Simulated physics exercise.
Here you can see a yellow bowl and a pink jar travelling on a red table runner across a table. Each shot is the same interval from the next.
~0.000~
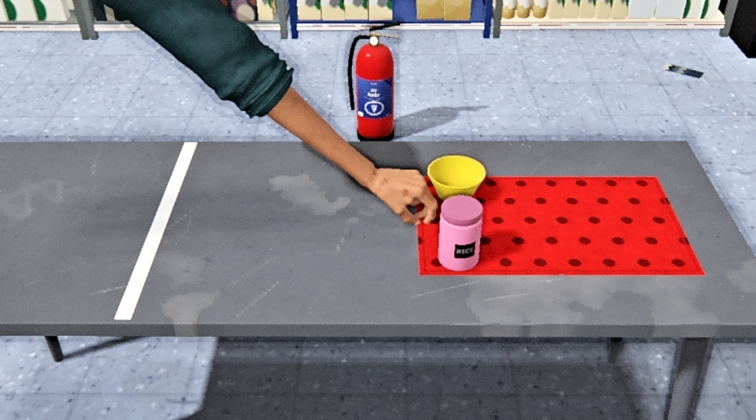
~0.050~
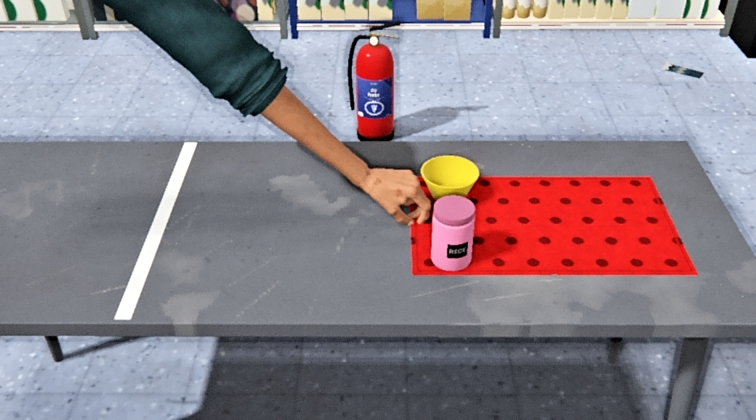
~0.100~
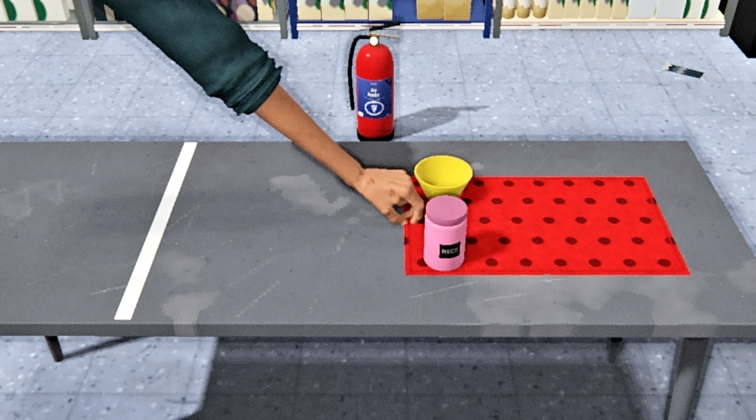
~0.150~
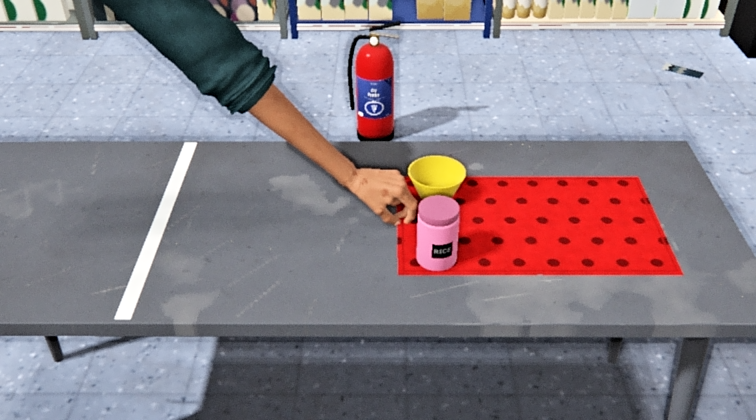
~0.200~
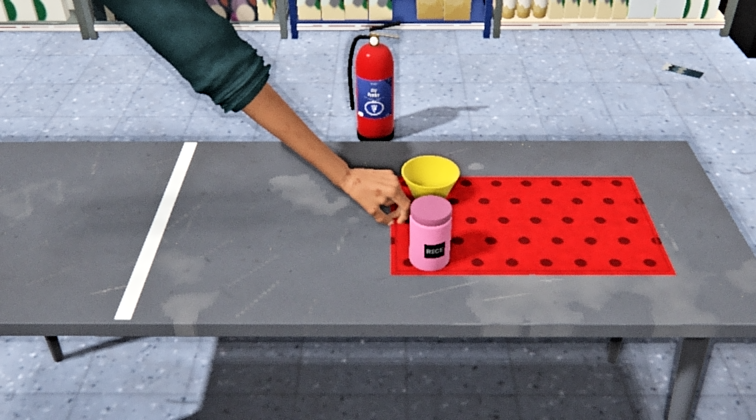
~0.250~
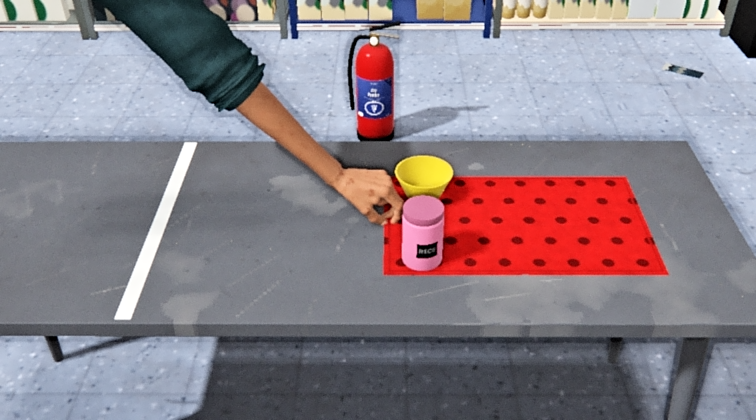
On a gray table with a white stripe across it, a hand at the near end of a red spotted runner slowly drew it a short way left, carrying a yellow bowl and a pink jar along.
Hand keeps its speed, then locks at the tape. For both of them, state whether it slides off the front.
The yellow bowl does not slide off the front. The pink jar does not slide off the front.
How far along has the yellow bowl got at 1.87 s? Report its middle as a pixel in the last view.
About (217, 183).
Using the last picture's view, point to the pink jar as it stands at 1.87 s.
Its middle lies around (181, 233).
After 1.87 s, hem at the tape; yellow bowl on the cloth near (217, 183); pink jar on the cloth near (181, 233).
After 1.98 s, hem at the tape; yellow bowl on the cloth near (206, 183); pink jar on the cloth near (169, 233).
At rest, hem at the tape; yellow bowl on the cloth near (206, 183); pink jar on the cloth near (168, 233). The yellow bowl remains aboard and the pink jar keeps its seat.
